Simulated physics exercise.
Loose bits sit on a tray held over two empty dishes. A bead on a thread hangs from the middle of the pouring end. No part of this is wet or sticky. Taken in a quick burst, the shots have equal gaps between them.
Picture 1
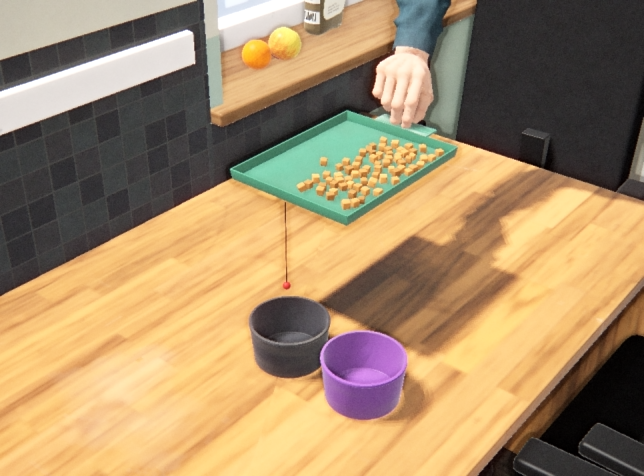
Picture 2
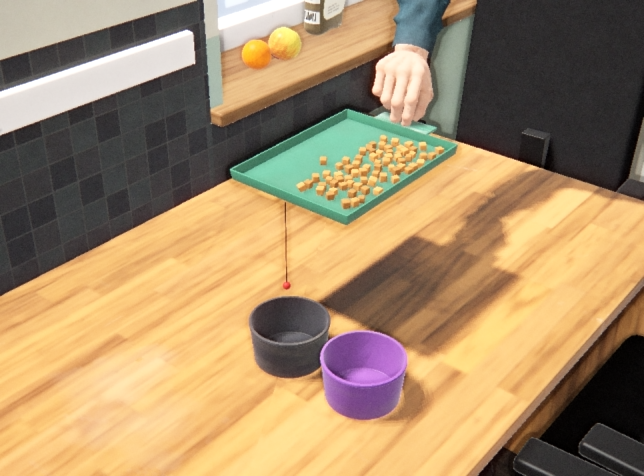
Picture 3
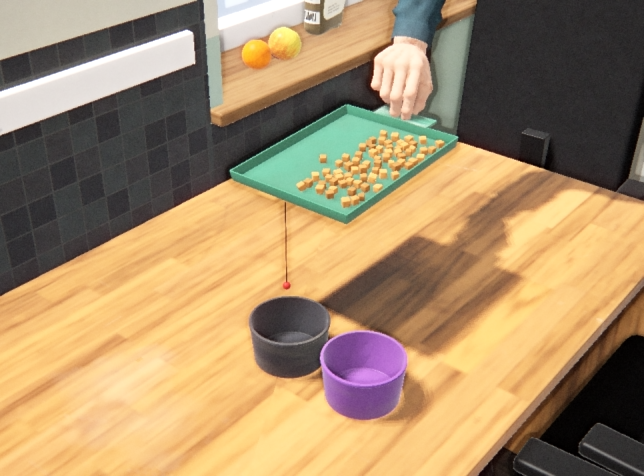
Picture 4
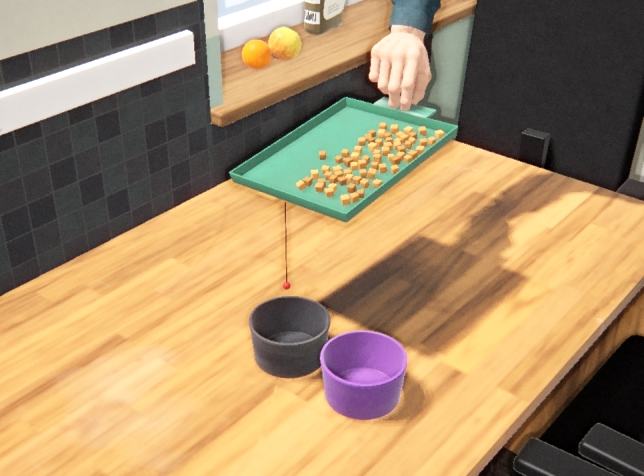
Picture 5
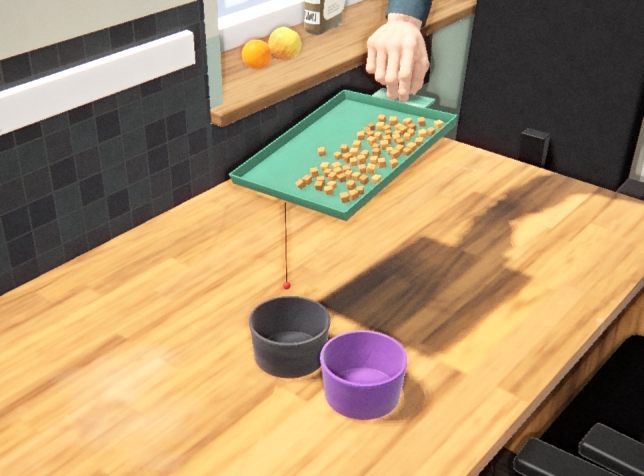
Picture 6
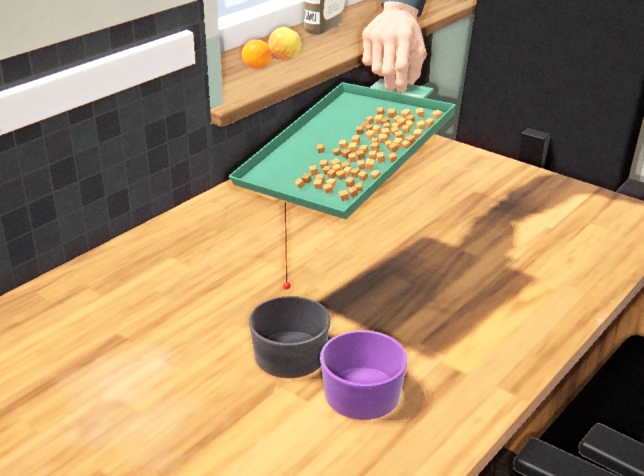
A hand held a green tray of brown sugar cubes above a black dish and a purple one, then gradually raised its far end, tilting the tray slightly while the hanging red bead stayed still.
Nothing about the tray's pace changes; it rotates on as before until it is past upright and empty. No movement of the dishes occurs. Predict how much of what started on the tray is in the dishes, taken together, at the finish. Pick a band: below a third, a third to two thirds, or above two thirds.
Taken together, the dishes hold below a third.
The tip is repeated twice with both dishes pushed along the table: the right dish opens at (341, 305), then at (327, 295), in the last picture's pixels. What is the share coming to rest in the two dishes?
It comes to roughly 20 per cent in one try and roughly 20 per cent in the next.
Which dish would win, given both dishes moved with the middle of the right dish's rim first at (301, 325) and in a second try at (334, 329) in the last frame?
The one on the left side, and then the one on the left side.
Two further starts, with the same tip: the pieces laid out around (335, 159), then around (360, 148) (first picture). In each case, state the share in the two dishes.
Roughly 0 and 0 percent, in that order.
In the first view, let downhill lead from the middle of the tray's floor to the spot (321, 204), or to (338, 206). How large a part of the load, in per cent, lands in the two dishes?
Around 70 percent for the first aim and around 40 percent for the second.
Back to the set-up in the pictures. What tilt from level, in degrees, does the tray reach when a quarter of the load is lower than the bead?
Close to 110° of tilt at that moment.
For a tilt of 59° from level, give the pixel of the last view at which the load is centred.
Near (268, 177).
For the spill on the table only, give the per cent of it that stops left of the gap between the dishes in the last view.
Near 100 in a hundred.
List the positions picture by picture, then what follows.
In the first frame, corners of the pouring end at (232, 169) and (347, 215), level; middle of the load at (367, 170), brown sugar cubes; left dish at (264, 353); right dish at (338, 394); bead on its thread at (287, 286).
In the second frame, corners of the pouring end at (232, 169) and (347, 215), level; middle of the load at (367, 168).
In the third frame, corners of the pouring end at (232, 170) and (346, 214), tipped barely, lowest at the left corner; middle of the load at (367, 165).
In the fourth frame, corners of the pouring end at (232, 172) and (346, 212), tipped a little, lowest at the left corner; middle of the load at (366, 160).
In the fifth frame, corners of the pouring end at (231, 174) and (345, 211), tipped a little, lowest at the left corner; middle of the load at (365, 155).
In the sixth frame, corners of the pouring end at (231, 176) and (344, 210), tipped a little, lowest at the left corner; middle of the load at (375, 147); left dish at (264, 353); right dish at (338, 394).
Soon after the last picture, tray tipped steeply; most on the tray; a stray few outside both; a small part in the air.
A little later, tray tipped right over; most on the tray; a small part outside both.
Later still, tray tipped past a quarter turn; a small part in the left dish; nearly all outside both.
At rest, tray tipped past a quarter turn; none in the right dish; a small part in the left dish; nearly all outside both.
